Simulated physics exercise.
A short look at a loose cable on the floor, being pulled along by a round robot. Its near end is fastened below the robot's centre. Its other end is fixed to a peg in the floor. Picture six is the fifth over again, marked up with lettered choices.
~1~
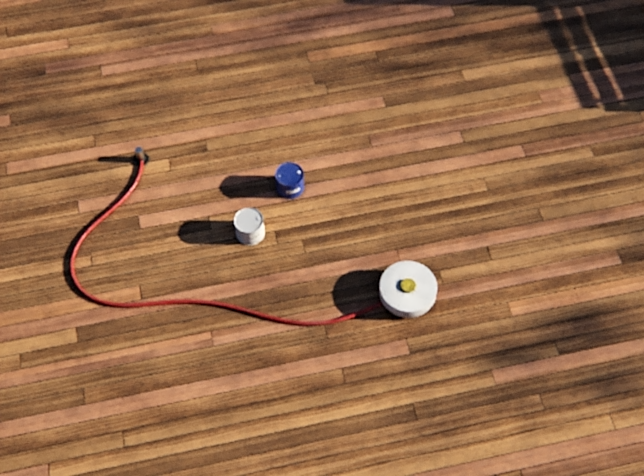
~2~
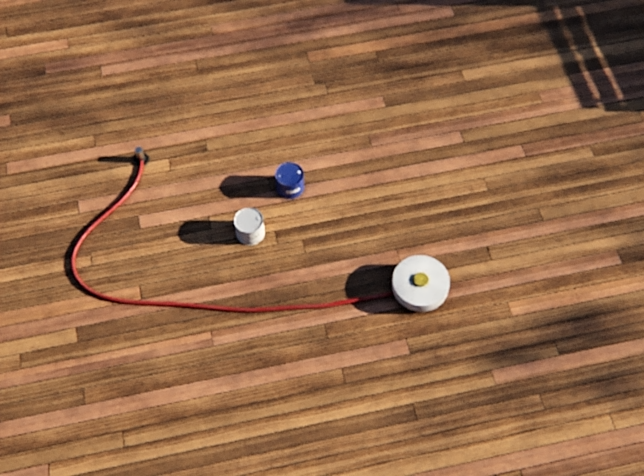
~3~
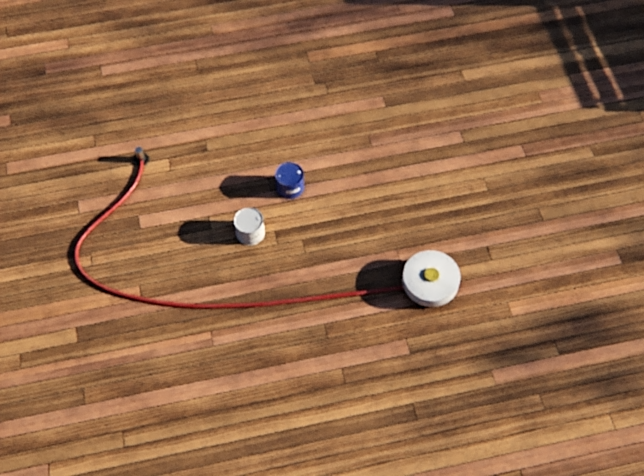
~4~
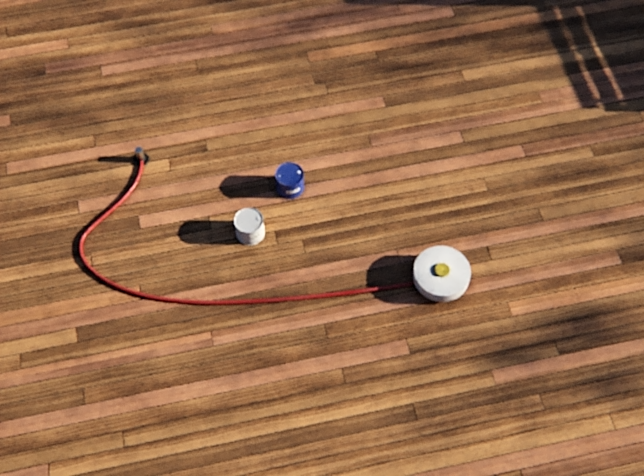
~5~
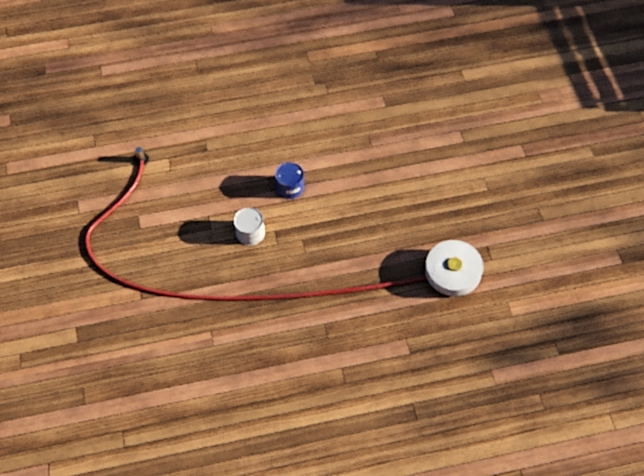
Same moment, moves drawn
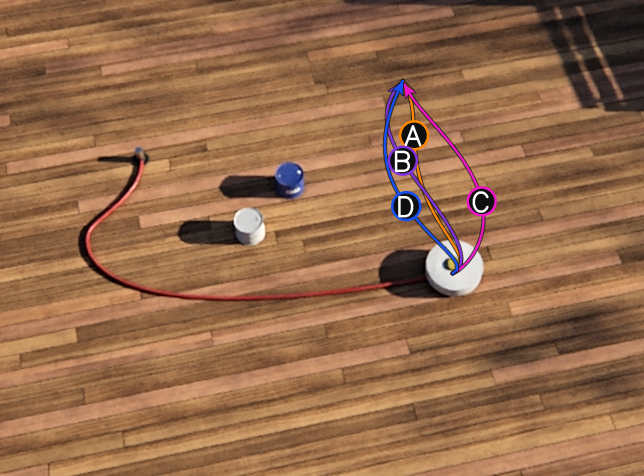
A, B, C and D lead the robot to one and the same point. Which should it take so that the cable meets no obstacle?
With C nothing is caught.
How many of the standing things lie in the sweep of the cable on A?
It sweeps one.
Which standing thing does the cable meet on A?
The white pot.
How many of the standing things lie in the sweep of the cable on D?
Two.
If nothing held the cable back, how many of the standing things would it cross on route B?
It sweeps two.
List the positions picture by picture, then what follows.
In the first picture, robot (408, 290); peg (140, 155); blue pot (290, 181).
In the second picture, robot (420, 284); peg (140, 155).
In the third picture, robot (431, 279); white pot (250, 227).
In the fourth picture, robot (441, 275); blue pot (290, 181).
In the fifth picture, robot (454, 269); peg (140, 155); blue pot (290, 181); white pot (250, 227).
On the marked copy, A from (453, 274) via (420, 178) to (403, 81); B from (453, 274) via (413, 175) to (400, 84); C from (453, 274) via (469, 169) to (404, 84); D from (453, 274) via (390, 175) to (403, 81).
Following C. Soon after the start, robot (482, 193), middle of the cable (250, 278).
Later, robot (436, 119), middle of the cable (265, 265).
In the end, robot (403, 75), middle of the cable (271, 244); nothing has been touched.
As for the rest, A meets the white pot; B meets the blue pot and white pot; D meets the blue pot and white pot.
